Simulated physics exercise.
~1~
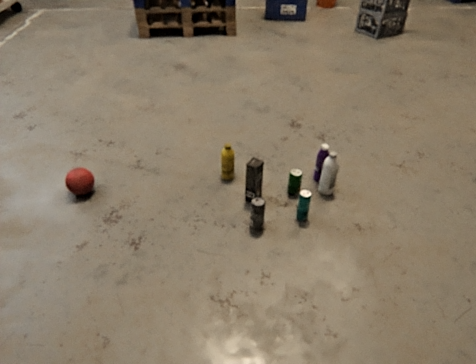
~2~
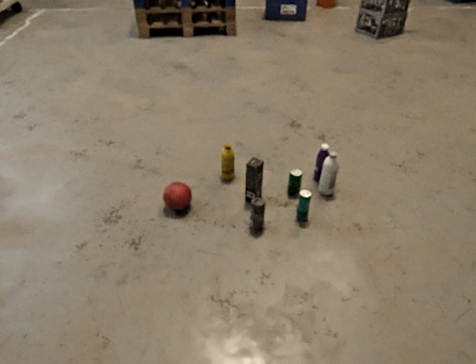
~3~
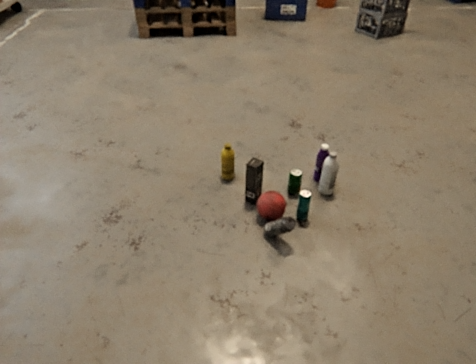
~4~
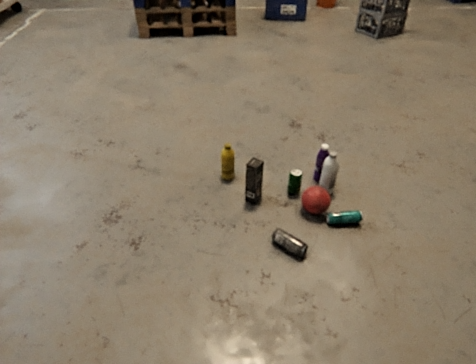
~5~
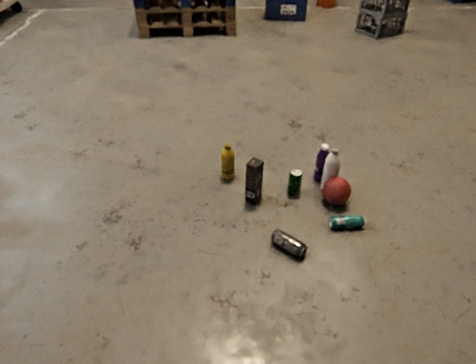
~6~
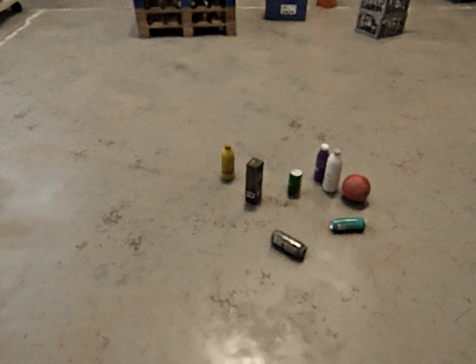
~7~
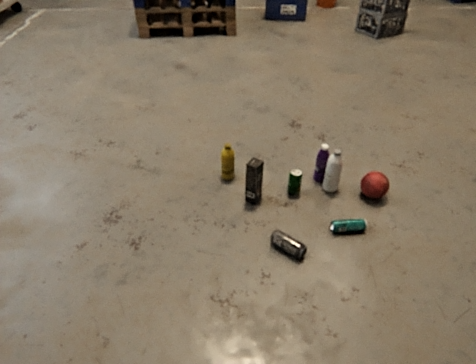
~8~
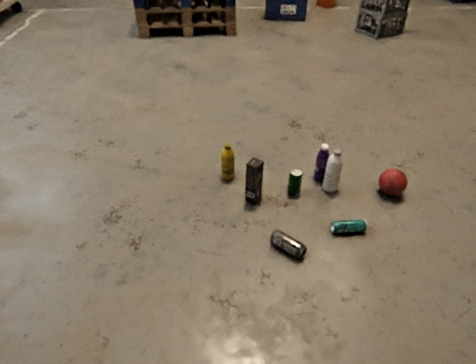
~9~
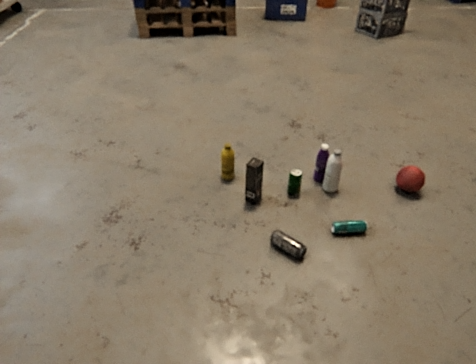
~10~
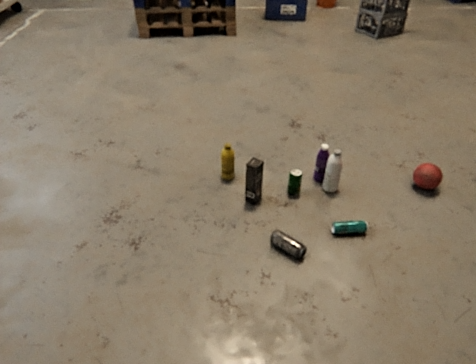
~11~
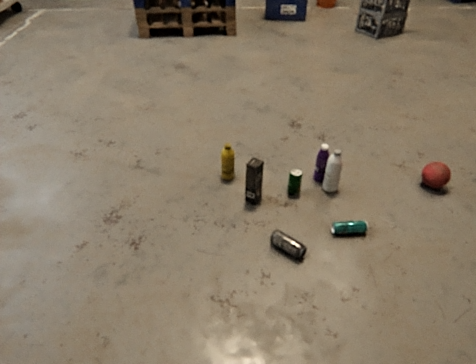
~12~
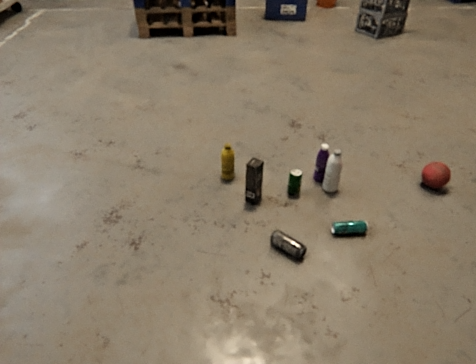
On a concrete floor, a red ball rolls right, knocking over a grey can and a turquoise can, then stops beyond the standing items.
